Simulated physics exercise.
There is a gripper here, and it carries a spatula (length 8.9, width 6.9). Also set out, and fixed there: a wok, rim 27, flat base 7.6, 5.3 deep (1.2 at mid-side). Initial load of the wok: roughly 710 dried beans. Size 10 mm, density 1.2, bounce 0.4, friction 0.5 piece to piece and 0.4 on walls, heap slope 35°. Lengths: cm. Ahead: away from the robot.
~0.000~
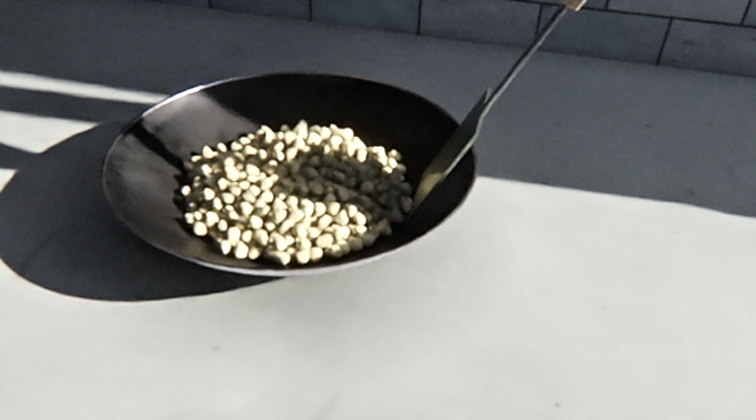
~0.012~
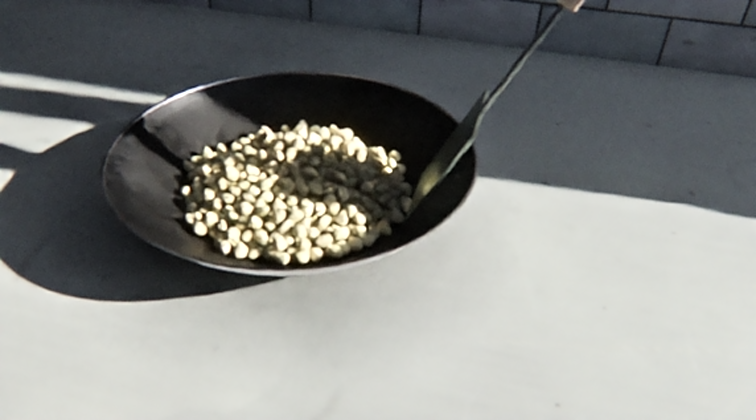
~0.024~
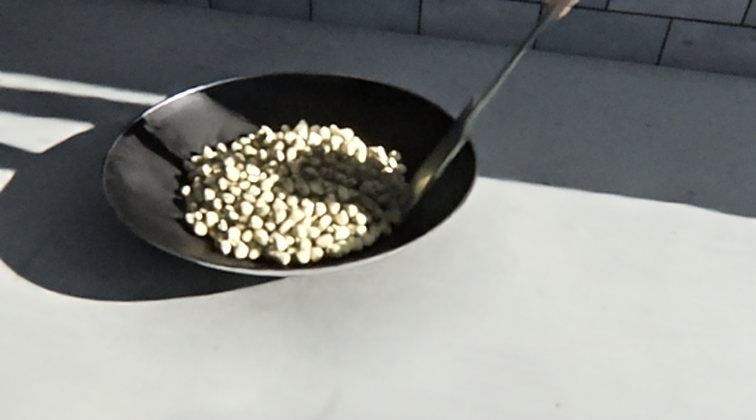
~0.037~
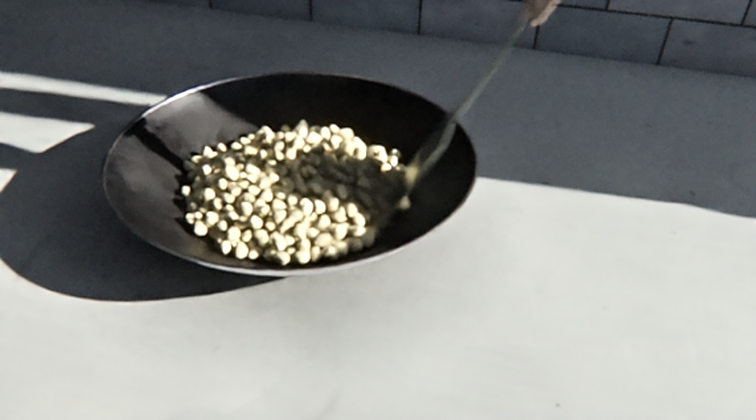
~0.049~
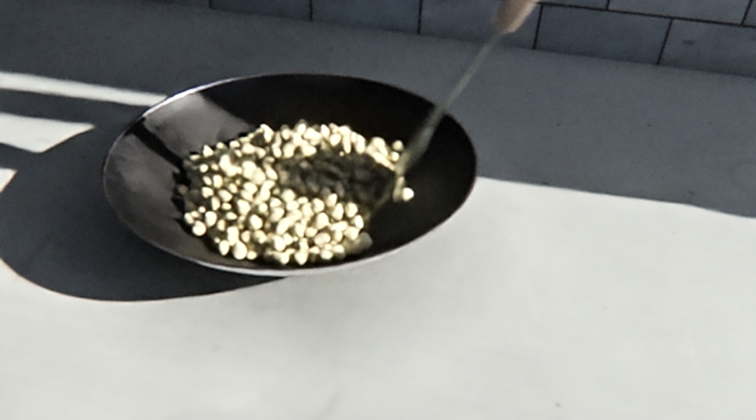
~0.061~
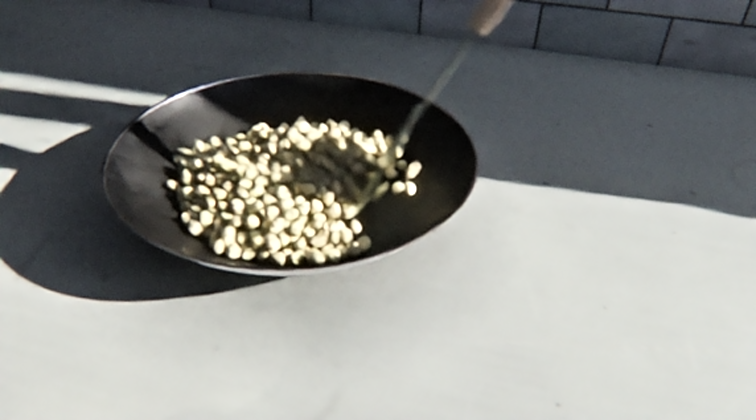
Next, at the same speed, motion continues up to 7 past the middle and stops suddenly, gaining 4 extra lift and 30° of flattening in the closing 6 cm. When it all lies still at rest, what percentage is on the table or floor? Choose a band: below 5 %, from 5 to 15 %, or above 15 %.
That share falls above 15 %.
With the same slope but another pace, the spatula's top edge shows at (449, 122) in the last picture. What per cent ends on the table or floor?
Estimate: Close to 0 %.
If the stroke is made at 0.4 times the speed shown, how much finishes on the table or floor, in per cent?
Estimate: Close to 0 %.
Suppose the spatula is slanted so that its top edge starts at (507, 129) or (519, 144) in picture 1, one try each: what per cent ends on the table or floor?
Roughly 25% and 20%.
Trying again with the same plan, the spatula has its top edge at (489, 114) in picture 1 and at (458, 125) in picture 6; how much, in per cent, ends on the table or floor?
About 0 per cent.
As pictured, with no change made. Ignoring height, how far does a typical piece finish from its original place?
I'd guess close to 6 centimetres.
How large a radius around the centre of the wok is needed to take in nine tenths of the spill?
The distance is roughly 45 cm.
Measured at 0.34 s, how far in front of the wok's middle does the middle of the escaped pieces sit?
I'd put it at some 22 centimetres.
After 0.09 s, sloping 63°, highest piece 8 above the table; 710 in the wok.
After 0.12 s, sloping 54°, highest piece 11 above the table; 708 in the wok, 2 on the blade or in flight.
After 0.34 s, sloping 33°, highest piece 13 above the table; 543 in the wok, 95 on the table or floor, 72 on the blade or in flight.
After 1.39 s, sloping 33°, highest piece 6 above the table; 542 in the wok, 168 on the table or floor.
At rest, 542 in the wok, 168 on the table or floor. That is 24 % on the table or floor.
